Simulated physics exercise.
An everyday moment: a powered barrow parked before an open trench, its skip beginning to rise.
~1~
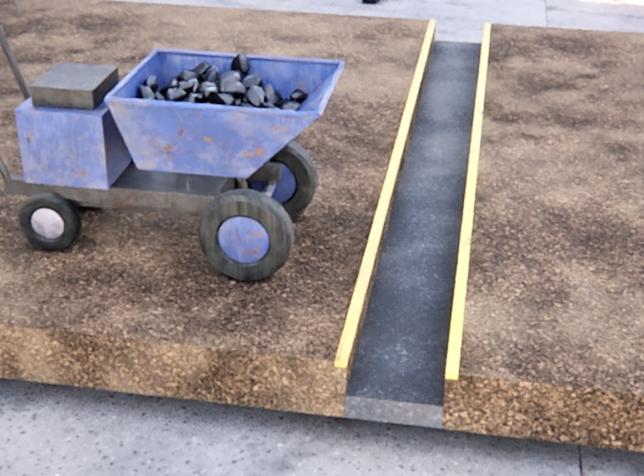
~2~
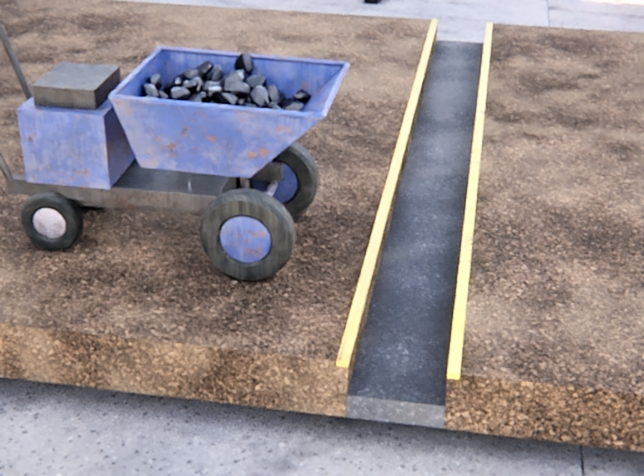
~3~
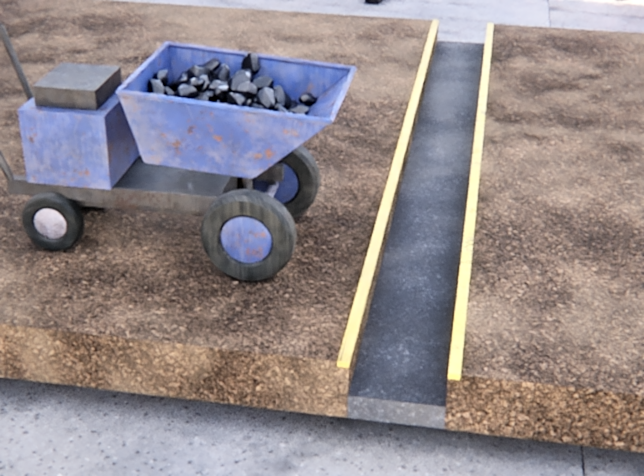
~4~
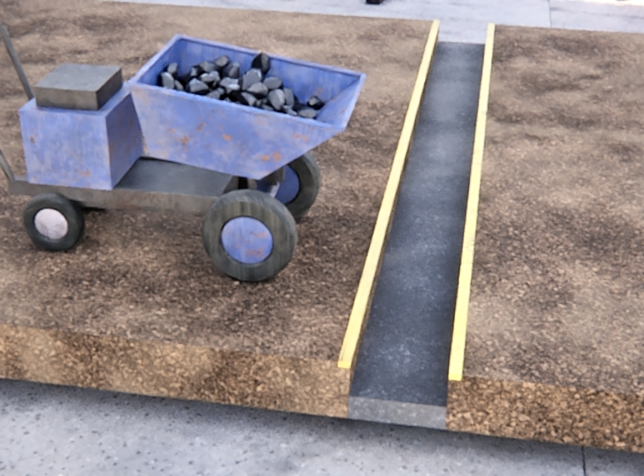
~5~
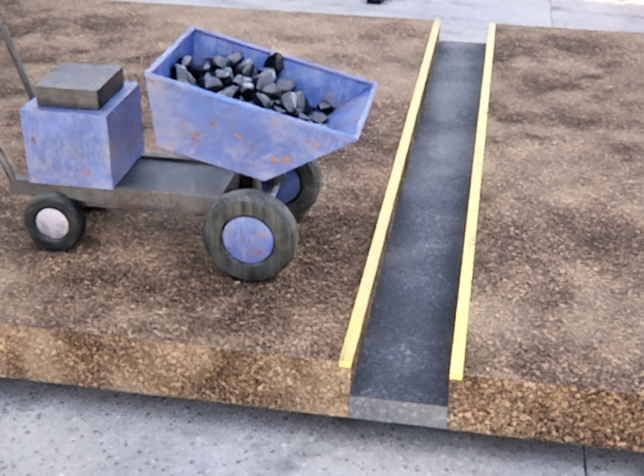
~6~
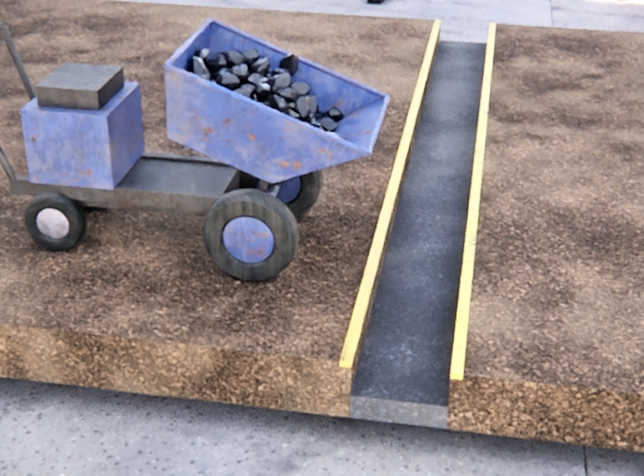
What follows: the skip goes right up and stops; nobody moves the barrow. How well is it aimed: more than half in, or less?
In the trench: Over half.
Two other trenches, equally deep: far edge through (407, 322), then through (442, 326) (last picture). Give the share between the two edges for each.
Near 0 % and 60 %.
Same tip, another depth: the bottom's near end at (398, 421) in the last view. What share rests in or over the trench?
Close to 100 per cent.
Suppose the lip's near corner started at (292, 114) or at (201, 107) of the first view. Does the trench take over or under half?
In turn: Above a half; under half.
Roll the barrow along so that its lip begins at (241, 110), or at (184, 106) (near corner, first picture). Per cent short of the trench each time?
The first gives 20 %, the second 40 %.
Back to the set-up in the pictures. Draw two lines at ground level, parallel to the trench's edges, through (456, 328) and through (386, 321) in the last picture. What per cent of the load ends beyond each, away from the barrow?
The first gives 10 %, the second 70 %.
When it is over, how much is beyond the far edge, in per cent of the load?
About 10 per cent.
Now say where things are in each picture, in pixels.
Lip of the skip at (318, 116), level; top of the load at (212, 95), lumps of coal; first edge of the trench at (353, 317); far edge at (457, 328), the trench over half as wide as the skip, and shallow for its width, in the first frame.
Lip of the skip at (322, 117), tipped barely; top of the load at (201, 100), in the second frame.
Lip of the skip at (330, 122), tipped barely; top of the load at (208, 98), in the third frame.
Lip of the skip at (341, 130), tipped a little; top of the load at (218, 96), in the fourth frame.
Lip of the skip at (355, 140), tipped a little; top of the load at (219, 76), in the fifth frame.
Lip of the skip at (368, 154), tipped clearly; top of the load at (235, 73); first edge of the trench at (358, 317); far edge at (462, 328), in the sixth frame.
Soon after the last picture, skip tipped steeply; all in the skip.
A little later, skip tipped right over; most in the skip; about a quarter in or heaped over the trench; a stray few beyond it; a stray few falling.
Later still, skip tipped right over; about a quarter in the skip; about two thirds in or heaped over the trench; a small part beyond it.
At rest, skip tipped right over; about a quarter in the skip; most in or heaped over the trench; a small part beyond it.
